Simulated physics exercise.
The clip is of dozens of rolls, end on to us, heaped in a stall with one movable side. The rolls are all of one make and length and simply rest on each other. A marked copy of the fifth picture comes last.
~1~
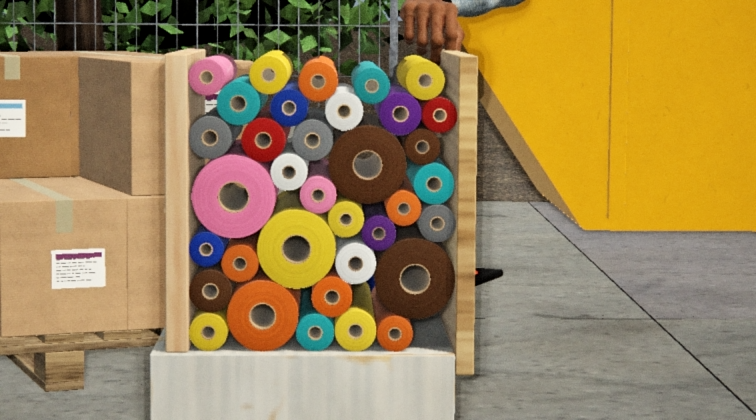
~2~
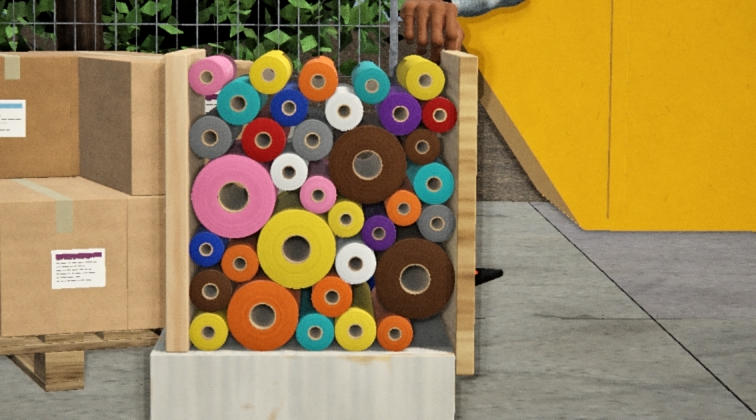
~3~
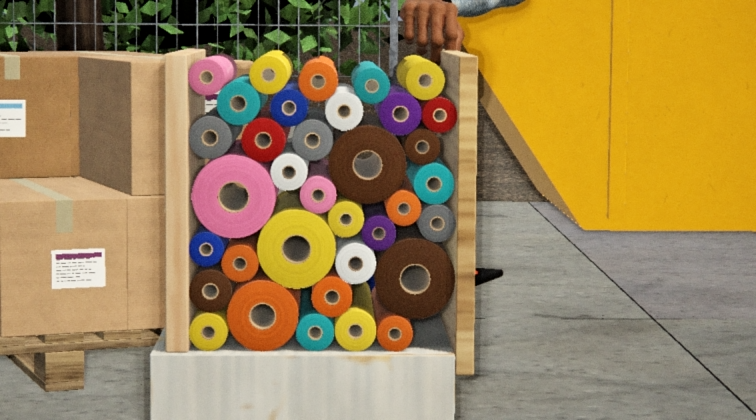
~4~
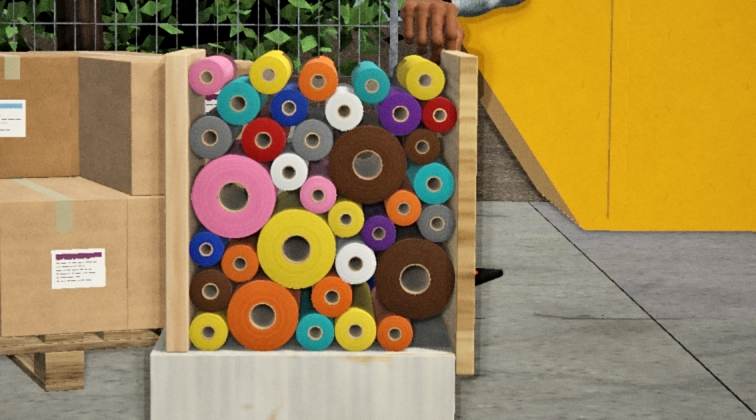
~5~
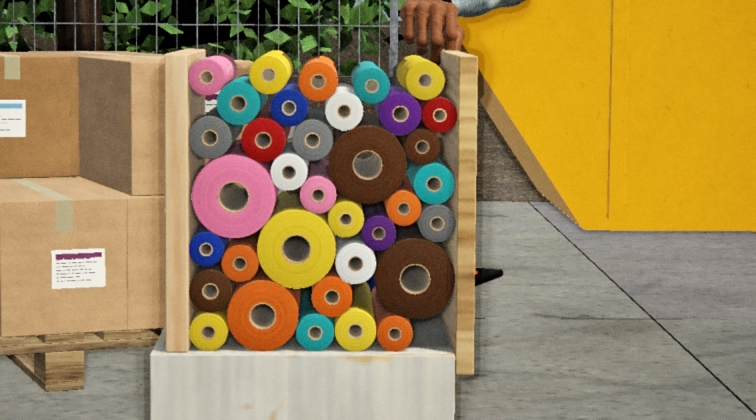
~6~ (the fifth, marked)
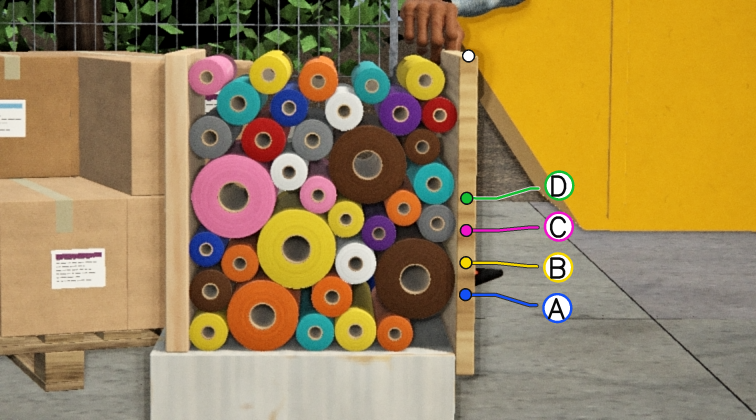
Nothing visibly moves among the rolls, heaped between two upright wooden boards and seen from the front by a steady camera on a paved yard. Pink, yellow, orange, turquoise, brown, purple, white, red, blue and grey rolls rest above a pale block, with cardboard boxes on a pallet at left and a yellow panel at right. Brown fingers stay at the top of the right board.
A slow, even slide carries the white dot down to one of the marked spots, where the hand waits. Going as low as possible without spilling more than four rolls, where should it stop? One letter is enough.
Slide it to D.
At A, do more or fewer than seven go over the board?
More than seven.
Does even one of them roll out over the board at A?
Yes, at A.
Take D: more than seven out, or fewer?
Fewer than seven.
On the copy, A at (465, 294); B at (466, 262); C at (466, 230); D at (466, 199); the white dot at (468, 56).
On D. First, top of the board (458, 121).
Then, top of the board (457, 195).
Finally, top of the board (457, 197), two out over the board.
By contrast, A more than four out over the board; B more than four out over the board; C five out over the board.
